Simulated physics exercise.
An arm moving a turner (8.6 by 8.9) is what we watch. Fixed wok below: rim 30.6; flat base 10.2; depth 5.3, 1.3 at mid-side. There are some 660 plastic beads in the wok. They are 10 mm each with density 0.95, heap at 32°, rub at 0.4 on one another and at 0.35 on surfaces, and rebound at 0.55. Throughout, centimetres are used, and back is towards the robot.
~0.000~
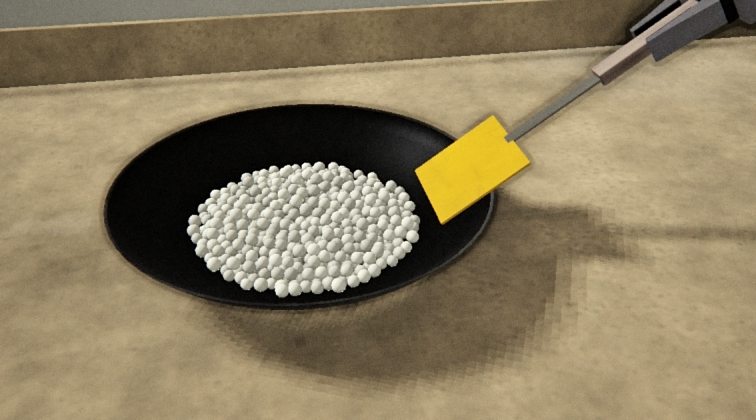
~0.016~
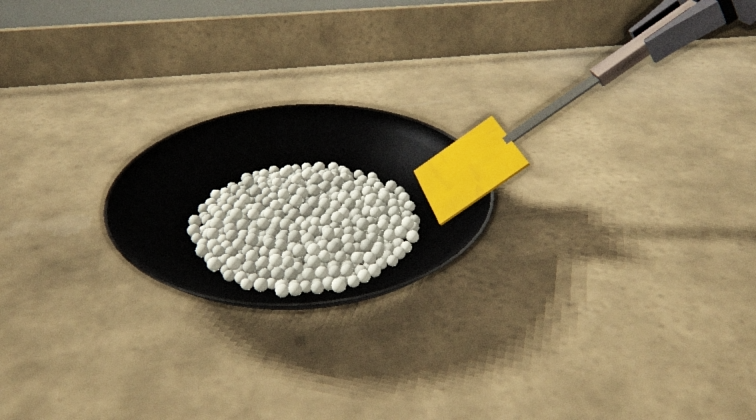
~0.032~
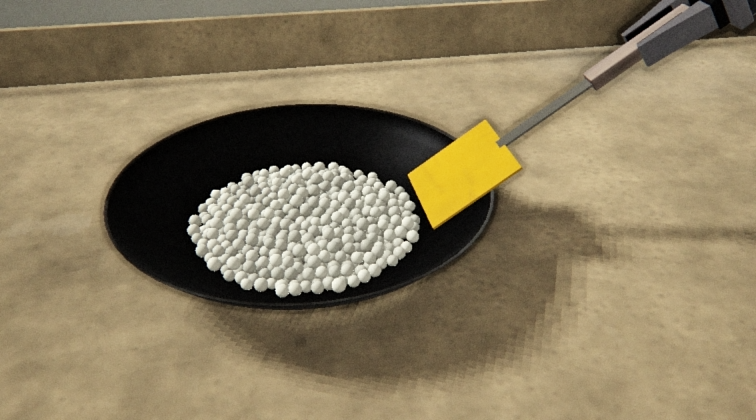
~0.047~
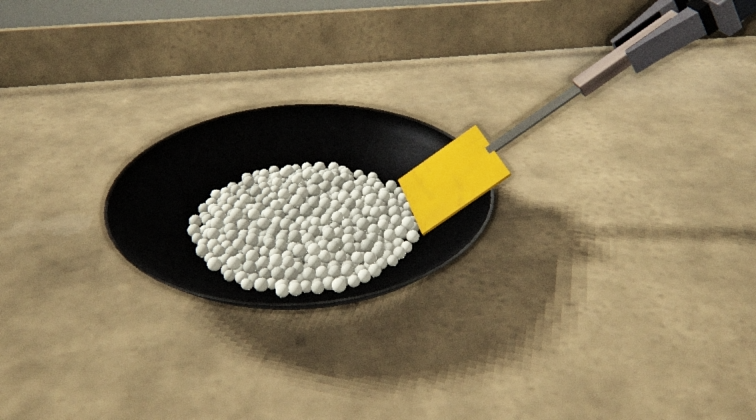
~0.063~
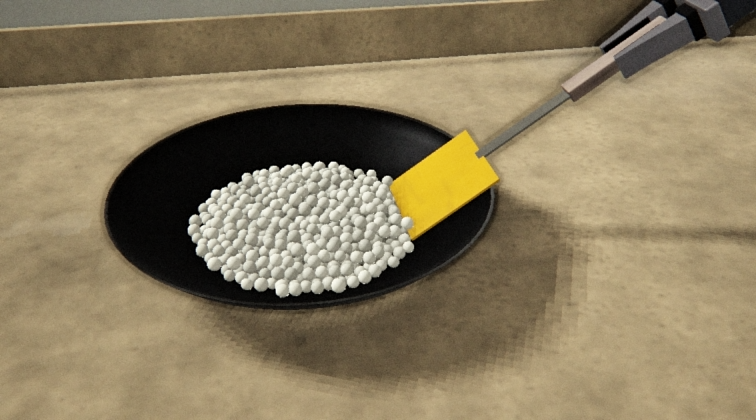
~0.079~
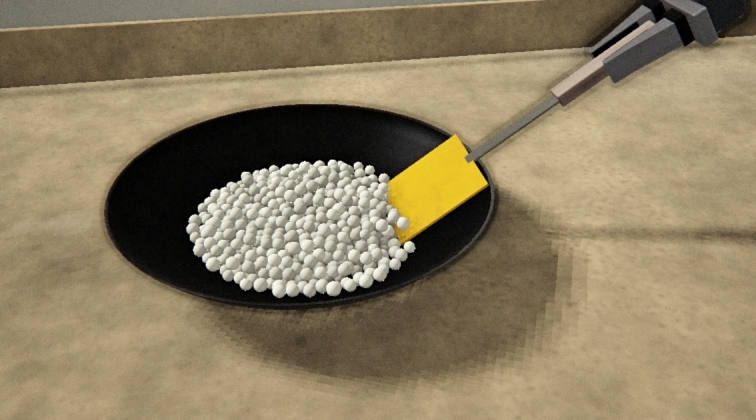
A robot arm moved a yellow turner a short way down and to the left inside a black wok, and its edge pressed into the right side of the white beads, nudging a few.
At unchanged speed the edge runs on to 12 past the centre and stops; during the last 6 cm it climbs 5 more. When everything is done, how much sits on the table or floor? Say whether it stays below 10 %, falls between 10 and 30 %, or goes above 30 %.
It falls between 10 and 30 %.
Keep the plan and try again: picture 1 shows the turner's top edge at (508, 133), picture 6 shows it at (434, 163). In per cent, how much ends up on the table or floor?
It comes to something like 35 %, give or take.
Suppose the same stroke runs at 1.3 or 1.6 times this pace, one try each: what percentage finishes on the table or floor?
The two tries give roughly 25 and 25 in a hundred.
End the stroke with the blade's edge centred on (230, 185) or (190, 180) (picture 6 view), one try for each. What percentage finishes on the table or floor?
Respectively about 0 and 5 percent end on the table or floor.
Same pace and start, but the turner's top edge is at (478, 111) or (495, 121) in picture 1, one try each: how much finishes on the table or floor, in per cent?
I'd say near 20 per cent for the first and near 20 per cent for the second.
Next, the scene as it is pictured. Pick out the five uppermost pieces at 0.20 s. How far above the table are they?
About 4 cm.
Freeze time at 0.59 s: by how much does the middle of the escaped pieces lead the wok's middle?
Around 24 centimetres ahead.
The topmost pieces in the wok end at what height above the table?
Close to 5.5 centimetres high.
After 0.20 s, sloping 35°, highest piece 5 above the table; 664 in the wok.
After 0.33 s, sloping 35°, highest piece 6 above the table; 664 in the wok.
After 0.59 s, sloping 35°, highest piece 6 above the table; 549 in the wok, 76 on the table or floor, 39 on the blade or in flight.
After 1.64 s, sloping 35°, highest piece 6 above the table; 549 in the wok, 115 on the table or floor.
At rest, 549 in the wok, 115 on the table or floor. That is 17 % on the table or floor.
